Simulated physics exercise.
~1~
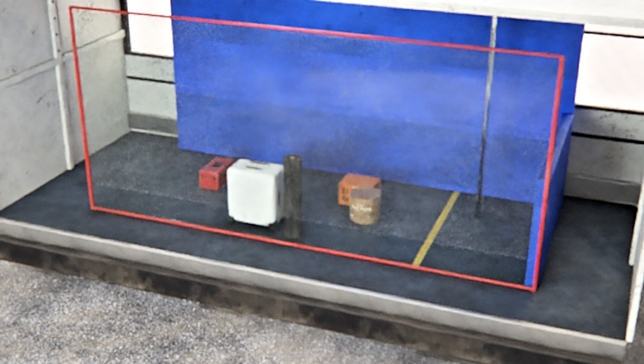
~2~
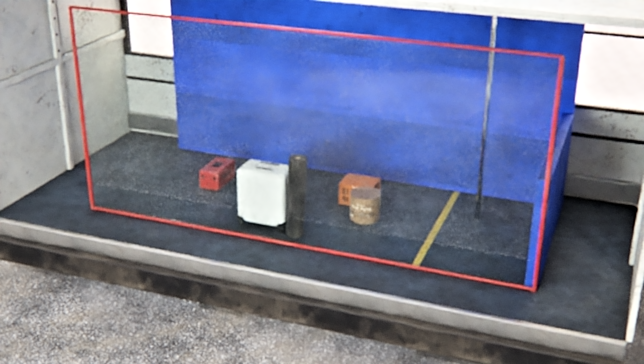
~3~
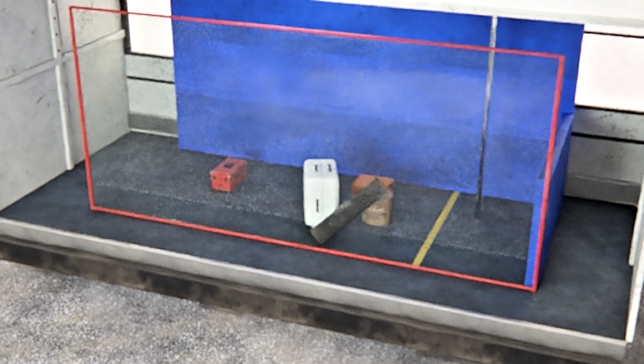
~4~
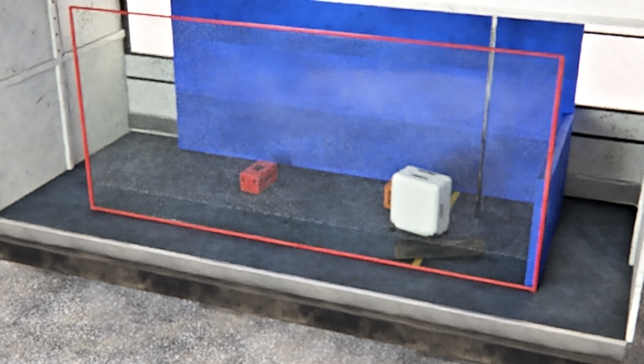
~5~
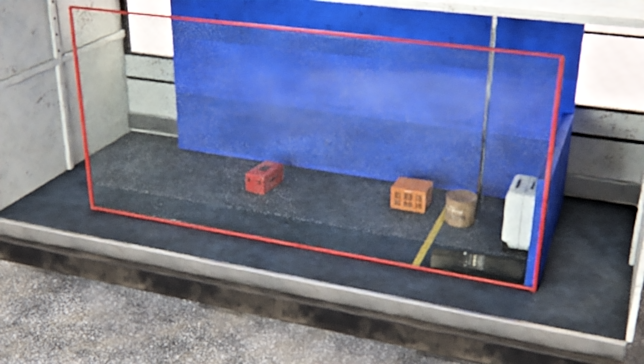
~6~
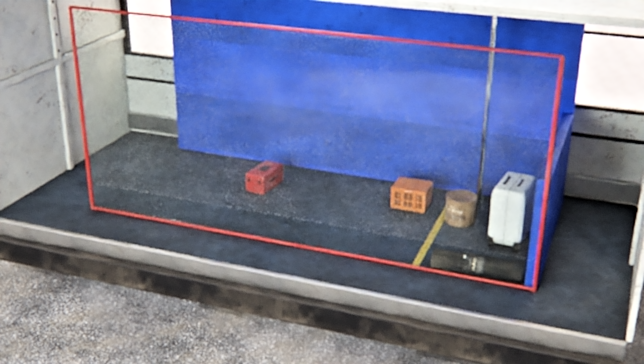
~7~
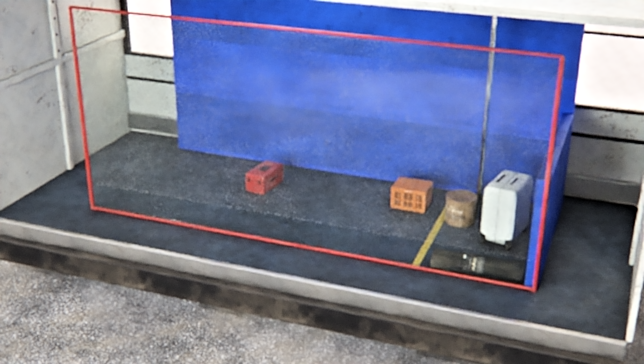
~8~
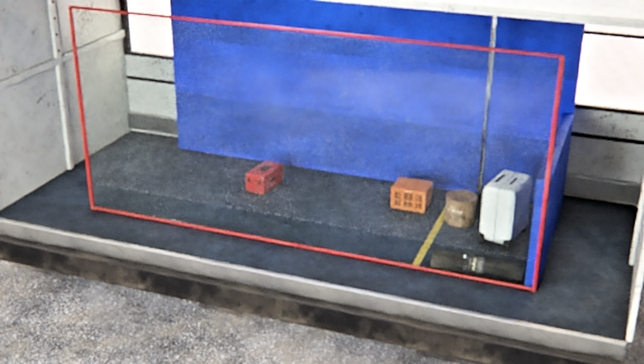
To begin with, a white case, an upright black roll, a brown bucket, an orange crate and a red toolbox stand on the dark floor of a bay with a blue back wall. The case slides right, and soon the roll tips over while the other things also shift right. The case, still upright, carries on past the yellow line to the right end, then eases back left slightly. Finally everything rests, with the case, bucket and fallen roll beyond the line, and the crate and toolbox short of it.
